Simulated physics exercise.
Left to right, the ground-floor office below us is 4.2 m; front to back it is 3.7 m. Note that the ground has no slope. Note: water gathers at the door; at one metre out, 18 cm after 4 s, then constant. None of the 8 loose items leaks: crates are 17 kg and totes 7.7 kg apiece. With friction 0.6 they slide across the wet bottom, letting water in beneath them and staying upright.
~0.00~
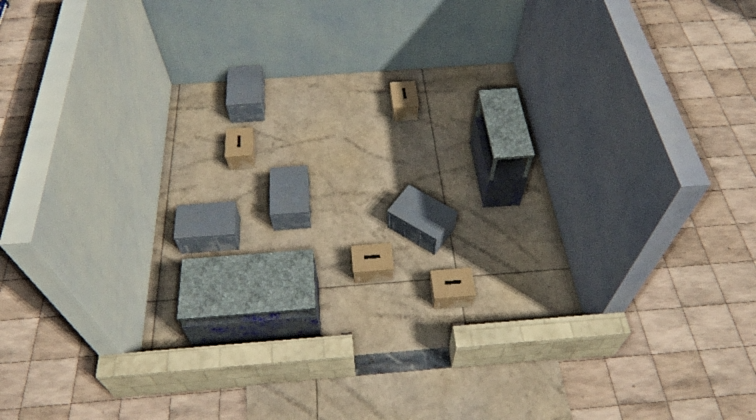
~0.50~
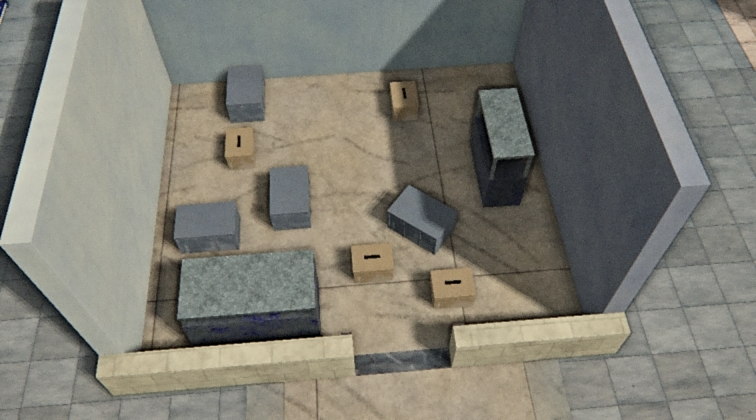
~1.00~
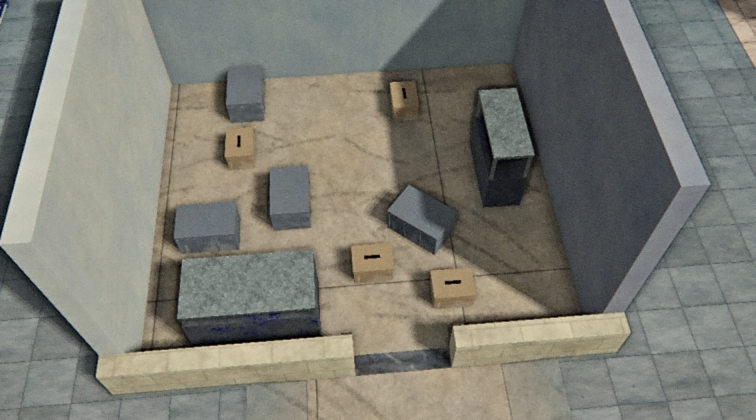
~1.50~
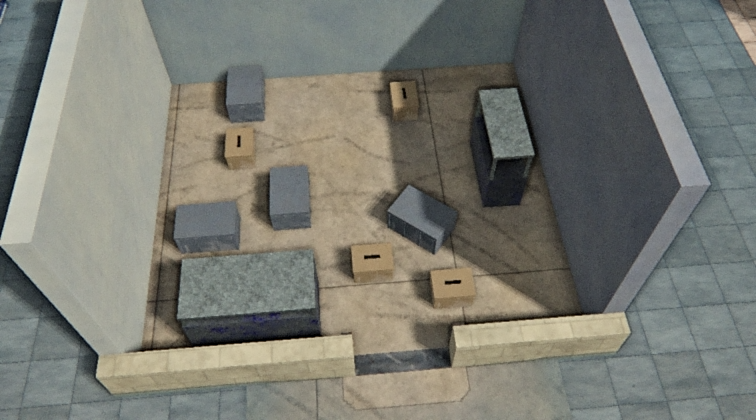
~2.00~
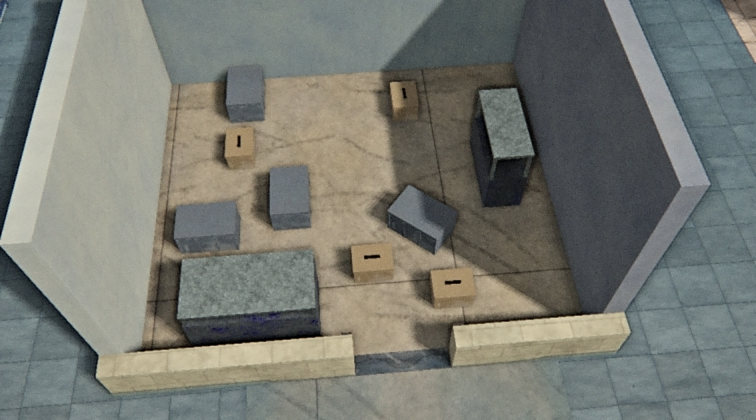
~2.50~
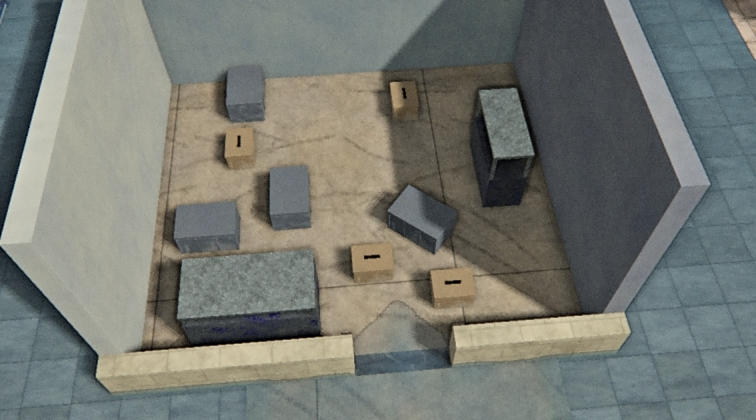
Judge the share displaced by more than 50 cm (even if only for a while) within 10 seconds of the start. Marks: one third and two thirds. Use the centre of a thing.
The moved portion falls short of a third.
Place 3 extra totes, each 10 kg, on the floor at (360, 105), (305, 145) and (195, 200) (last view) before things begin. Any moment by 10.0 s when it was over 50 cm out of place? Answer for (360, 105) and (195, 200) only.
Taking them in order, the first is within that distance and the second is within that distance.
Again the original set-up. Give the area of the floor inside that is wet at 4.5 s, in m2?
Somewhere around 4.0 m2, roughly.
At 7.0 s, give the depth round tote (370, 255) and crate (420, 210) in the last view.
Roughly 4 and 4 cm.
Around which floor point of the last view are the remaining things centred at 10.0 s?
Somewhere near (329, 167).
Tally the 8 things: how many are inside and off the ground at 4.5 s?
At that time, 0.
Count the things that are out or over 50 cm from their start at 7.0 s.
The number I get is 2.
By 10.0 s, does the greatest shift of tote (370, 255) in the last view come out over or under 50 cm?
I'd say farther.
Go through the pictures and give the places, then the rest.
In the first frame, a crate at (422, 211), on the bottom; a tote at (404, 94) rests on the ground; water covers 0.0 m2; 0 of 8 have shifted.
In the second frame, a crate at (422, 211) rests on the ground; a tote at (404, 94), on the bottom; water covers 0.0 m2; 0 of 8 have shifted.
In the third frame, a crate at (422, 211), on the bottom; a tote at (404, 94) rests on the ground; 0.0 m2 under water; 0 of 8 have shifted.
In the fourth frame, a crate at (422, 211) rests on the ground; a tote at (404, 94), on the bottom; 0.0 m2 under water; 0 of 8 have shifted.
In the fifth frame, a crate at (422, 211) rests on the ground; a tote at (404, 94), on the bottom; 0.0 m2 under water; 0 of 8 have shifted.
In the sixth frame, a crate at (422, 211) rests on the ground; a tote at (404, 94), on the bottom; water covers 0.3 m2; 0 of 8 have shifted.
After 3.5 s 0 of 8 are over 50 cm from their spots; 0 afloat.
After 4.5 s 1 of 8 are over 50 cm from their spots; 0 afloat.
After 7.0 s 2 of 8 are over 50 cm from their spots; 0 afloat.
After 10.0 s 2 of 8 are over 50 cm from their spots, and 2 have been at some point; 1 afloat.
